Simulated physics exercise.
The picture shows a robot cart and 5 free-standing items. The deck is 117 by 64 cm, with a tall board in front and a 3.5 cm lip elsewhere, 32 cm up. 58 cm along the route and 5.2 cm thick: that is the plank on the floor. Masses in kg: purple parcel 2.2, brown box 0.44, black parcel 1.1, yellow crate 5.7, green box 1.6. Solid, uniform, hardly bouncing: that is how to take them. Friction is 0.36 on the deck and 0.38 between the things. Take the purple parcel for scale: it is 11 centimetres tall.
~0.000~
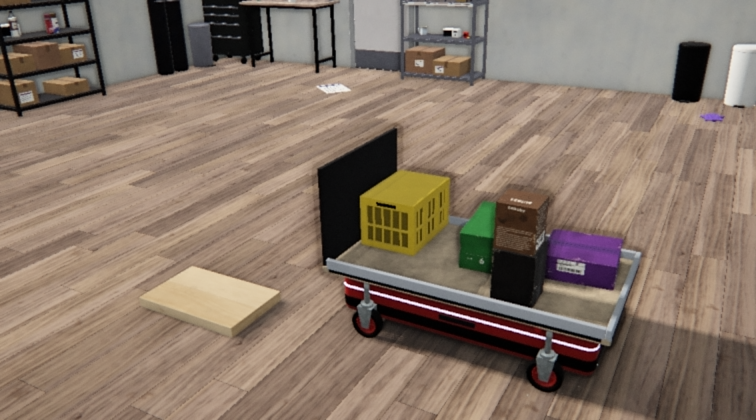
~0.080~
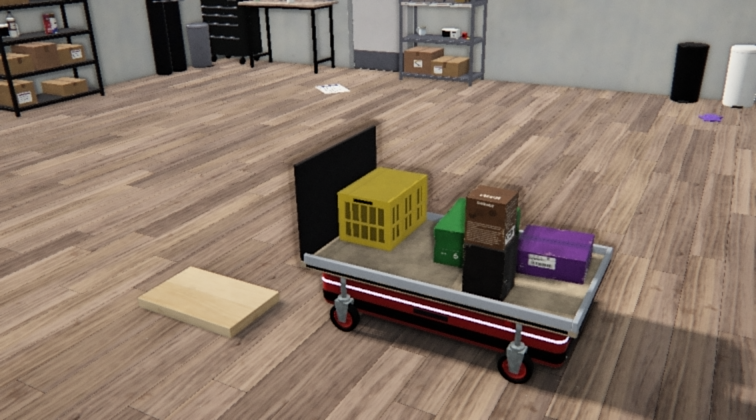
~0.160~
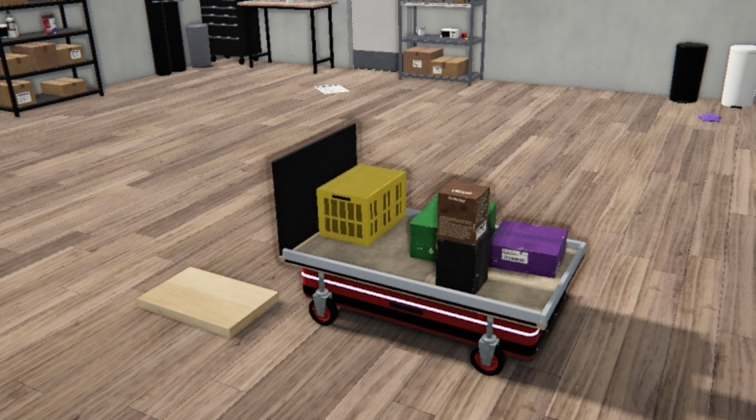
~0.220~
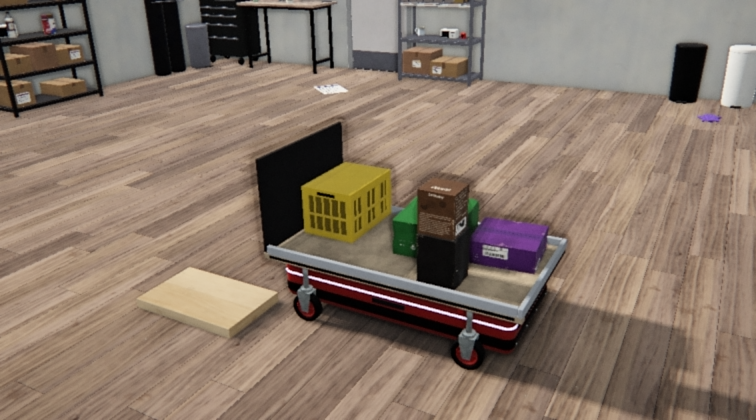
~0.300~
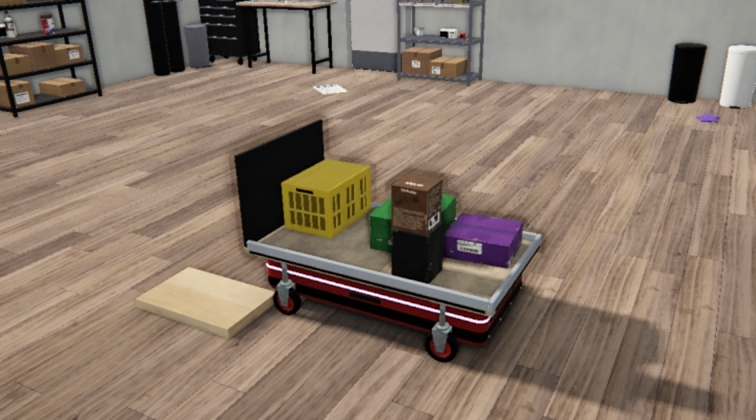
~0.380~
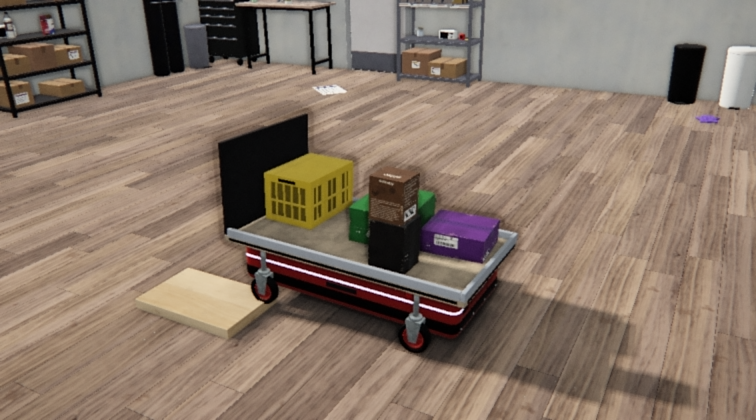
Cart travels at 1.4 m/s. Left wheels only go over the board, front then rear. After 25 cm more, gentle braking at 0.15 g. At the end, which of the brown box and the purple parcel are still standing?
The brown box has gone over, the purple parcel remains standing.
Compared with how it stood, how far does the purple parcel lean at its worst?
8° at most.
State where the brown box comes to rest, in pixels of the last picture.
It ends near (80, 132).
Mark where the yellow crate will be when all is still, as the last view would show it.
Near (28, 139).
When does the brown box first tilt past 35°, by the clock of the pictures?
That comes at close to 1.4 seconds.
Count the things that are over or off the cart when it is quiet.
Total count: 1.
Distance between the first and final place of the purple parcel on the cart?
Around 2 centimetres.
After 0.88 s, cart has run 123 cm; brown box slid 6 cm near (270, 172); black parcel slid 2 cm.
After 1.38 s, cart has run 193 cm; brown box leaning 41° near (172, 146); purple parcel slid 2 cm near (225, 183); black parcel slid 3 cm.
At rest (2.9 s), tipped over on the cart, brown box; the other 4 in place, give or take 10 cm. Seen from the same camera at the end, brown box near (80, 132), purple parcel near (116, 164).
